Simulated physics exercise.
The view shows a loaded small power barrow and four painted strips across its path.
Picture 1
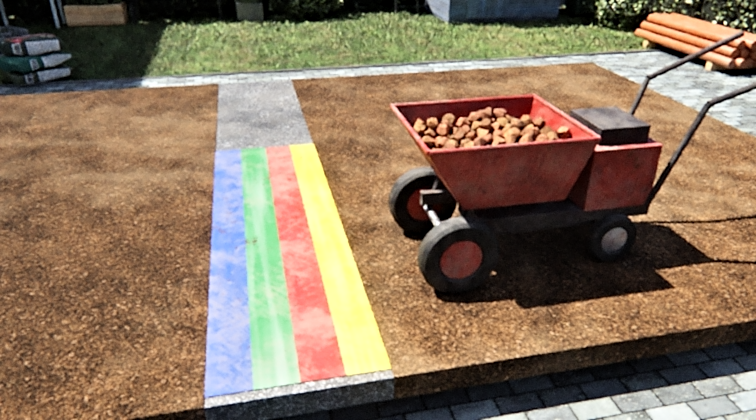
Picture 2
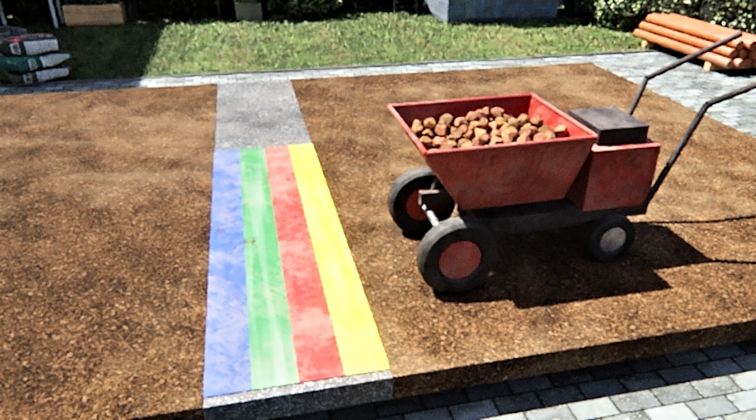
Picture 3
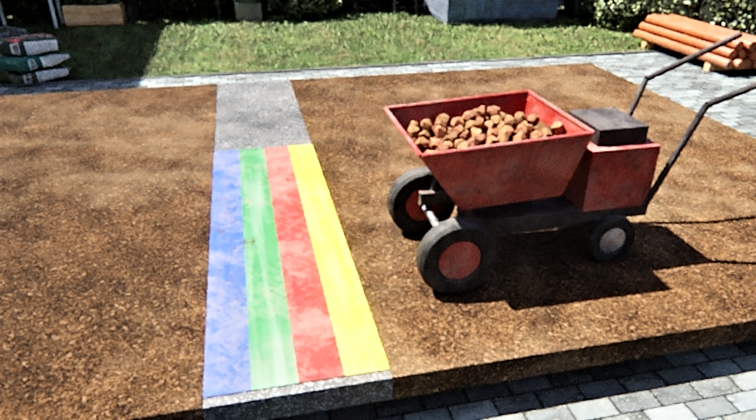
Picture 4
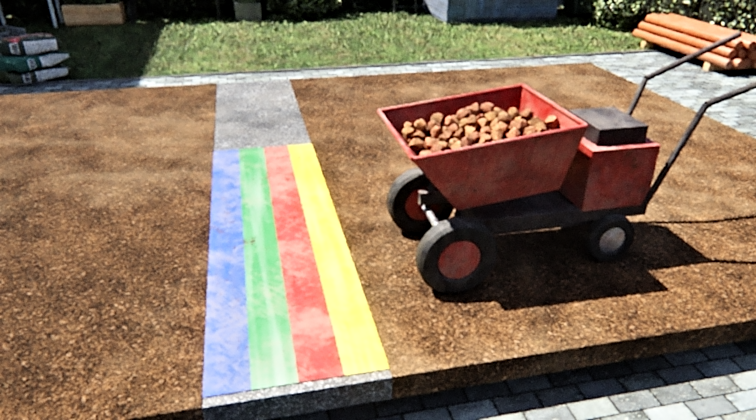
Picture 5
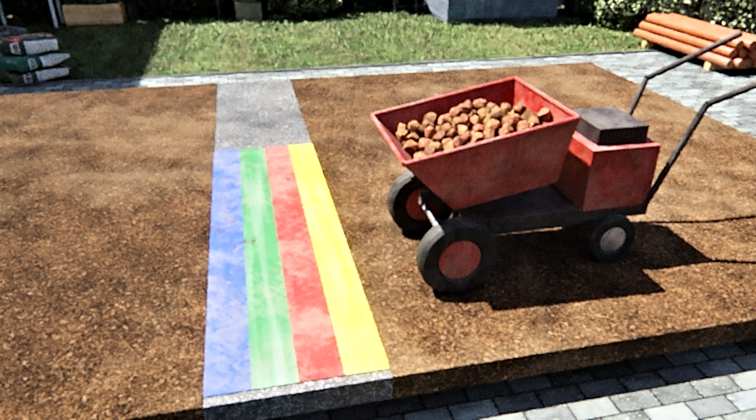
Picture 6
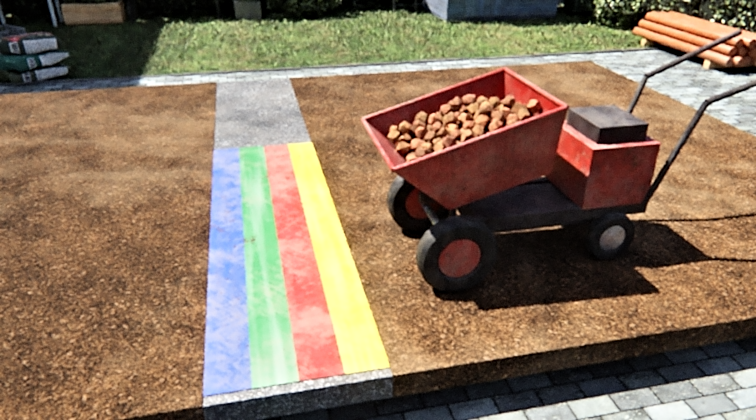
The clip opens on a small red power barrow loaded with brown clods, standing still to the right of four painted strips, blue, green, red and yellow. Its skip, level at first, tilts slowly forward to the left, the front lip lowering and the back rising until it is clearly tipped, the clods still inside.
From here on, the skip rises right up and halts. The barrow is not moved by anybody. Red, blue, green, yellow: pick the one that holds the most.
Pick: Red.
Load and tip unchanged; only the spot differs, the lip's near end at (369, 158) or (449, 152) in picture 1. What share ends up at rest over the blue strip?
That comes to some 30 in a hundred for the first try and some 10 in a hundred for the second.
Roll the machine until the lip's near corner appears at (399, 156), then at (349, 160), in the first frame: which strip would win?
In turn: The strip in green; the blue strip.
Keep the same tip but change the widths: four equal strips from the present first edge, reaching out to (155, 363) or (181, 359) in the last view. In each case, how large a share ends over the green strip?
20 per cent, then 20 per cent, roughly.
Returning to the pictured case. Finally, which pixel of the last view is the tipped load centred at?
At about (287, 270), give or take.
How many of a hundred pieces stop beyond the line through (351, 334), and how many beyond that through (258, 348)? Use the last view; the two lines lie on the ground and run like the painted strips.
Around 70 per cent for the first, around 20 per cent for the second.
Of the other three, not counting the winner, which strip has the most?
Second place goes to that green strip.
Soon, skip tipped steeply; all in the skip.
A while on, skip tipped steeply; nearly all in the skip; a stray few over the yellow strip; a small part over the red strip; a stray few over the green strip; a stray few falling.
Towards the end, skip tipped right over; about half in the skip; a small part over the yellow strip; about a quarter over the red strip; about a quarter over the green strip; a small part over the blue strip; a stray few off the paint.
Finally, skip tipped right over; about a quarter in the skip; a small part over the yellow strip; about a third over the red strip; about a quarter over the green strip; a small part over the blue strip; a stray few off the paint.
